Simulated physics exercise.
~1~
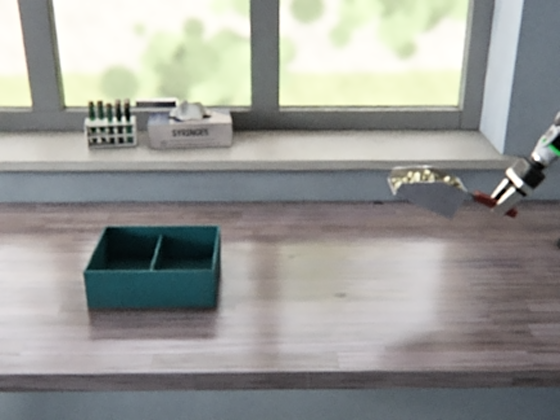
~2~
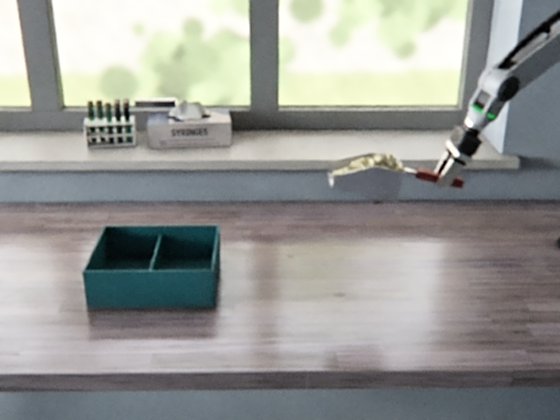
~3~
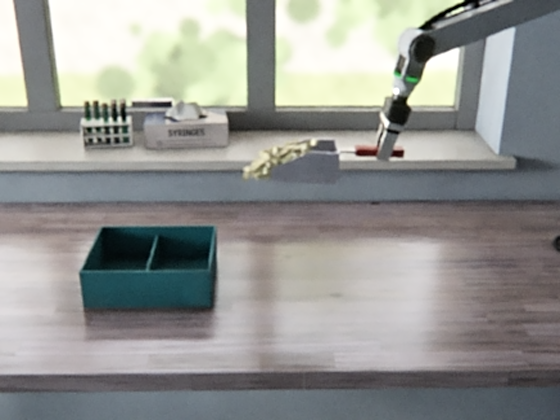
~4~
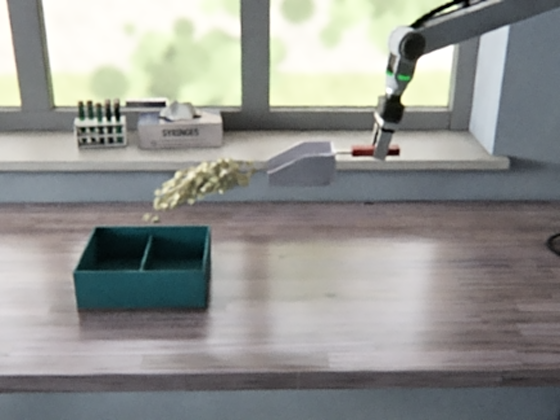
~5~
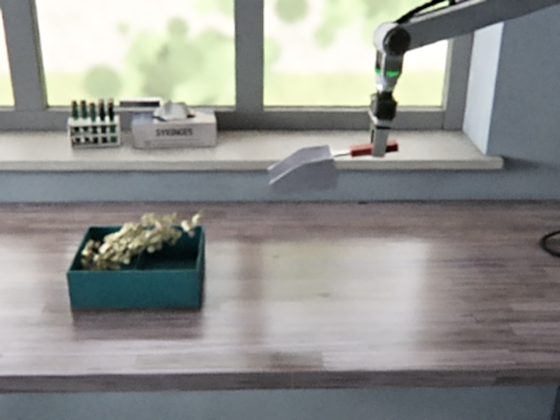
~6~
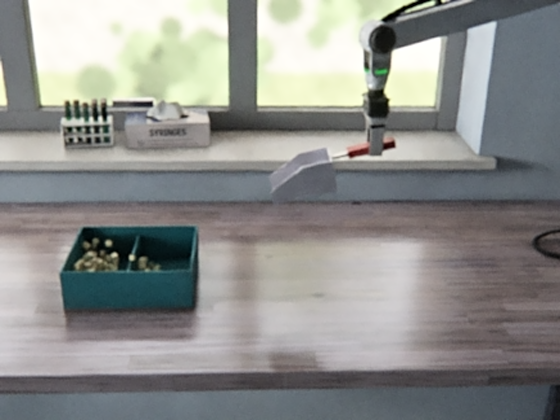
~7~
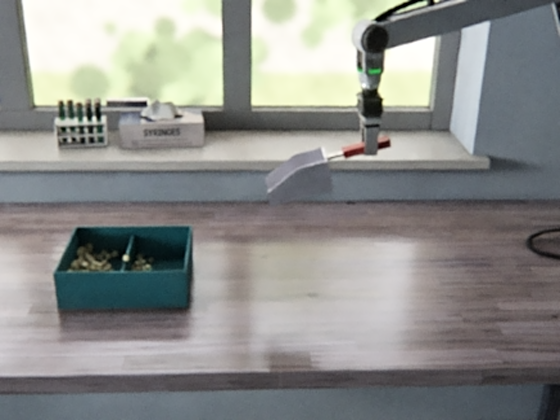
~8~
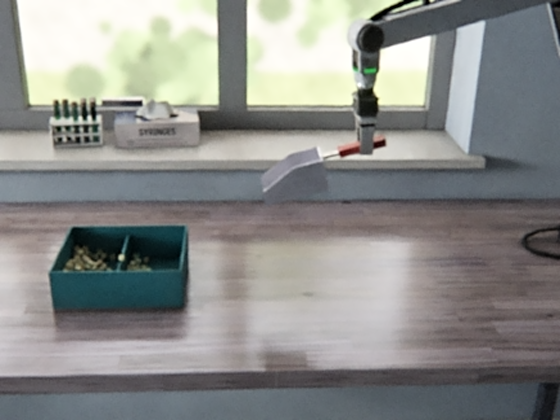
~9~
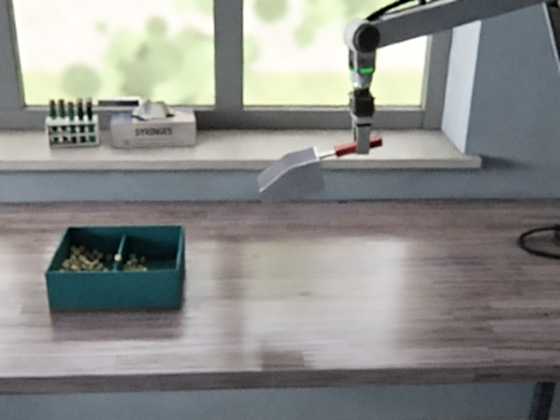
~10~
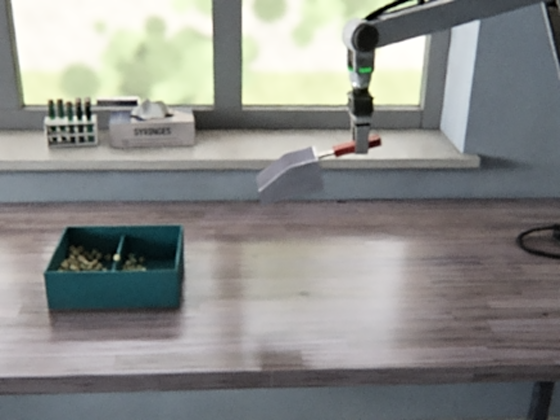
A wooden worktop runs beneath a bright window, seen from the front and slightly above, with a rack of dark tubes and a grey box on the sill. A teal bin split into two parts sits at left, while a robot arm at right holds a grey scoop with a red handle, heaped with pale vegetable dice. The arm swings the scoop left and stops it sharply, and the dice fly off in a clump. They drop into the bin, most landing in the left part and fewer in the right. The emptied scoop tips downward and hangs still.
